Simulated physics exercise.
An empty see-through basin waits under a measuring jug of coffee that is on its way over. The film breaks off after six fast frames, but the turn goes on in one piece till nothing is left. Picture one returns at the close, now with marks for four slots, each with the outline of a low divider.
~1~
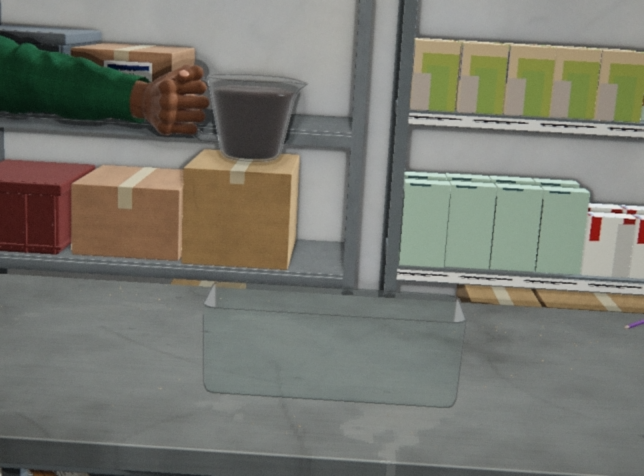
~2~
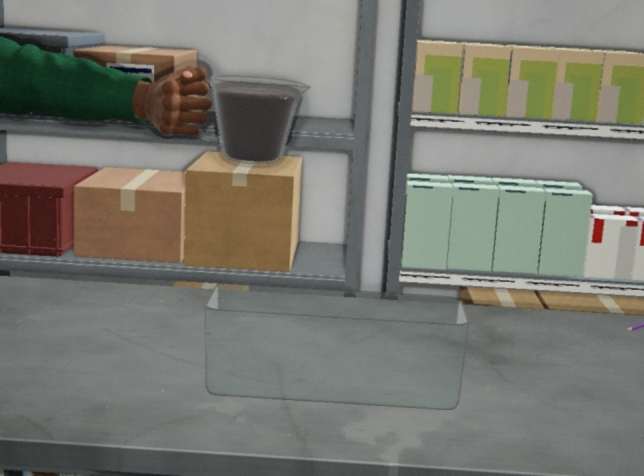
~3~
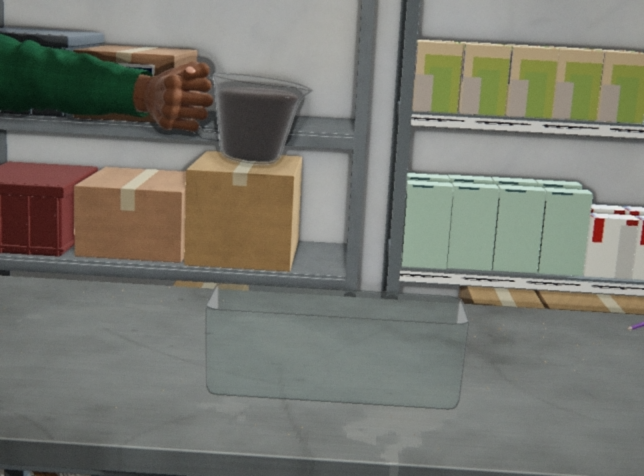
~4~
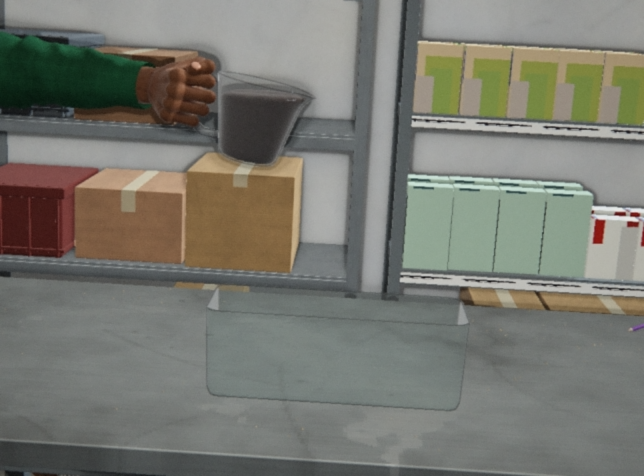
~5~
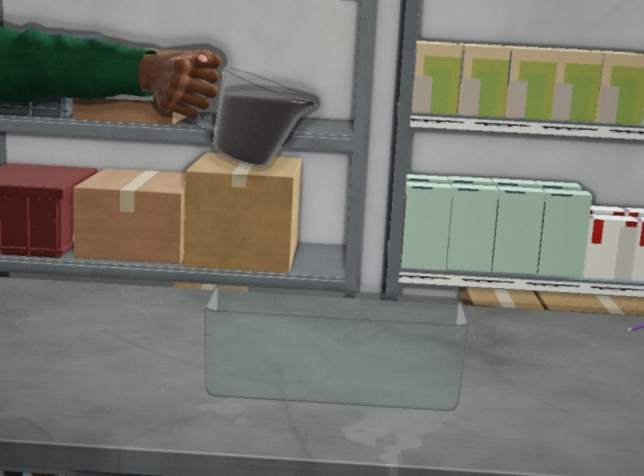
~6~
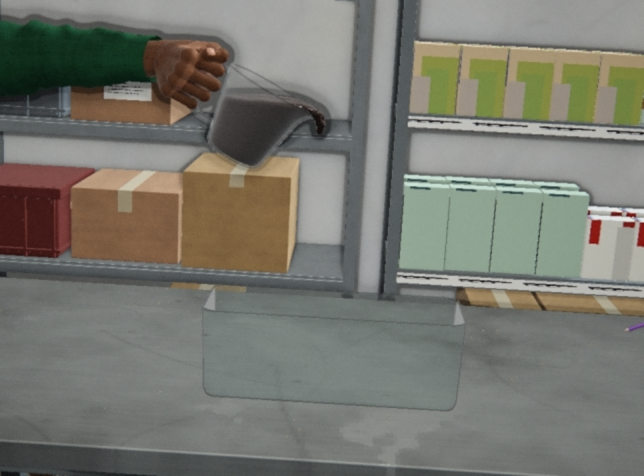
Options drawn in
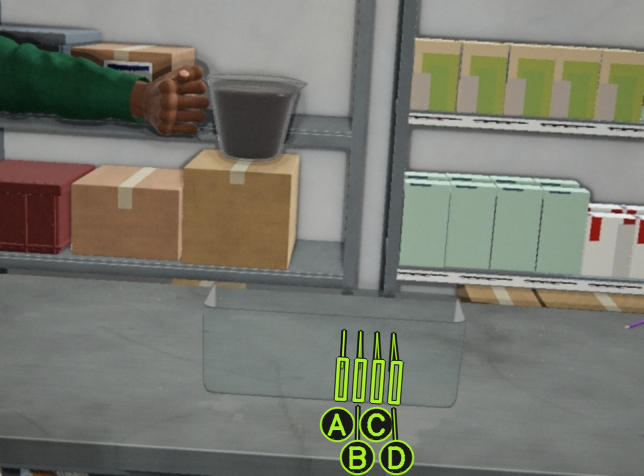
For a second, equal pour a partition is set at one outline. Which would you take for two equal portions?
B.
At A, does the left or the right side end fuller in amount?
The right side.
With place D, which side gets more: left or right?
The left one.
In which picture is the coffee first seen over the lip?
Picture 6.
On the marked copy, A at (340, 405); B at (358, 406); C at (375, 407); D at (393, 408).
Choosing A, about 19 % ends left of the wall and 79 % right of it.
Choosing B, about 46 % ends left of the wall and 51 % right of it; 3 % is lost outside.
Choosing C, about 84 % ends left of the wall and 12 % right of it; 4 % is lost outside.
Choosing D, about 94 % ends left of the wall and 2 % right of it; 4 % is lost outside.
